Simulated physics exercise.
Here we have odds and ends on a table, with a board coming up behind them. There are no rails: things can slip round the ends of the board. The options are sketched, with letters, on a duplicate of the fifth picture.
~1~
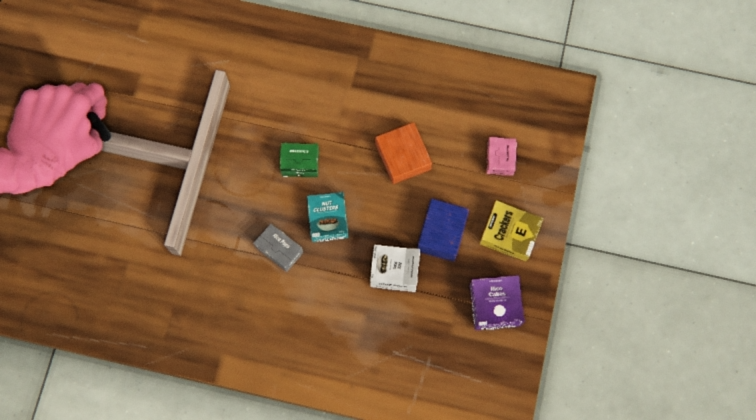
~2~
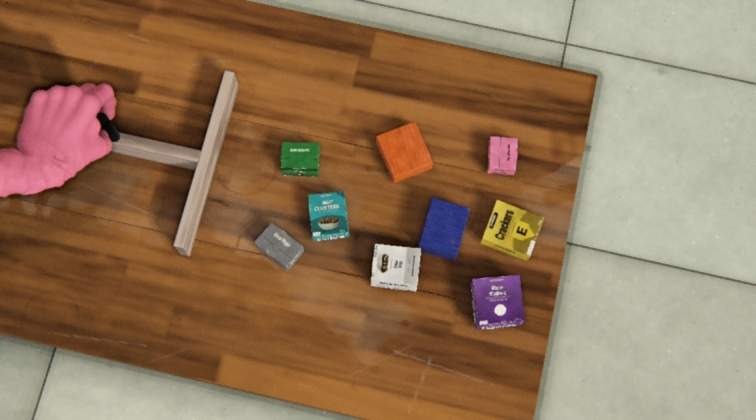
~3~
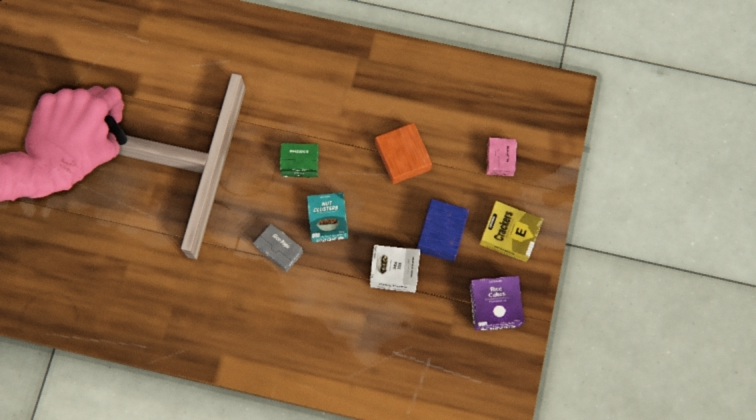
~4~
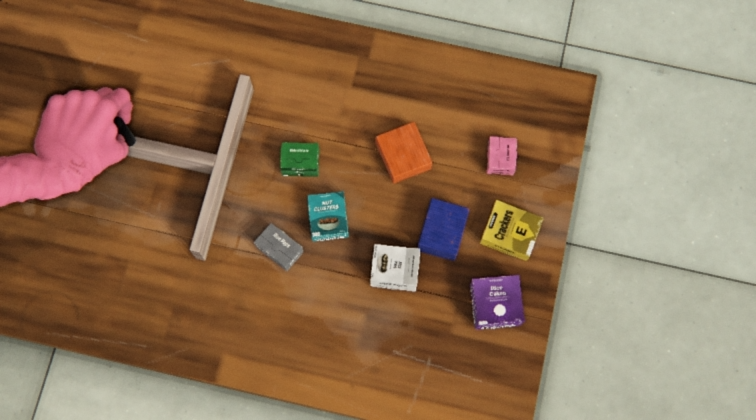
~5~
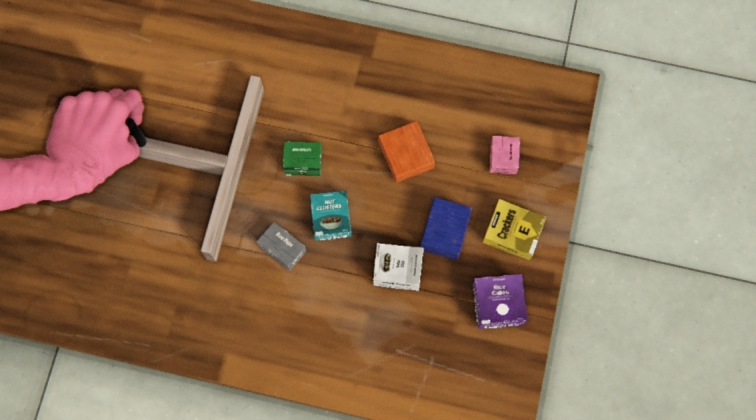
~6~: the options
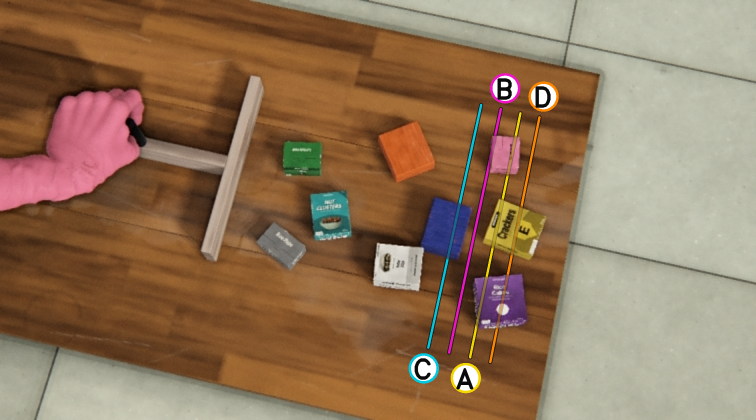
A pink-gloved hand slides a wooden board slowly rightward across a table toward several small packets and blocks.
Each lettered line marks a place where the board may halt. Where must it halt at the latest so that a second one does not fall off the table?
Up to line C.
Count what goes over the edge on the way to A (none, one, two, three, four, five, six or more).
In all, two.
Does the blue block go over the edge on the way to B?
By then, no.
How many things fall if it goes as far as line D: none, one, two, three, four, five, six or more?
In all, five.
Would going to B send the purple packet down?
By then, yes.
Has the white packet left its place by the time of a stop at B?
Yes.
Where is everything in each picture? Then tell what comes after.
White packet (395, 268); purple packet (497, 303); orange block (404, 153), in the first frame.
Board (204, 157); green packet (300, 159), in the second frame.
Board (211, 160); turquoise packet (328, 217), in the third frame.
Board (220, 161); blue block (443, 230), in the fourth frame.
Board (231, 162); white packet (398, 267); purple packet (500, 302); orange block (407, 152), in the fifth frame.
On the marked copy, A at (496, 231); B at (476, 227); C at (456, 222); D at (516, 236).
With C. Early on, board (312, 180); grey box (323, 255); green packet (342, 169).
Further on, board (391, 197); white packet (446, 280); orange block (434, 150).
At the end, board (453, 211); purple packet (552, 322); yellow packet (558, 237); none fallen.
As for the rest, A drops two; B drops two; D drops five.
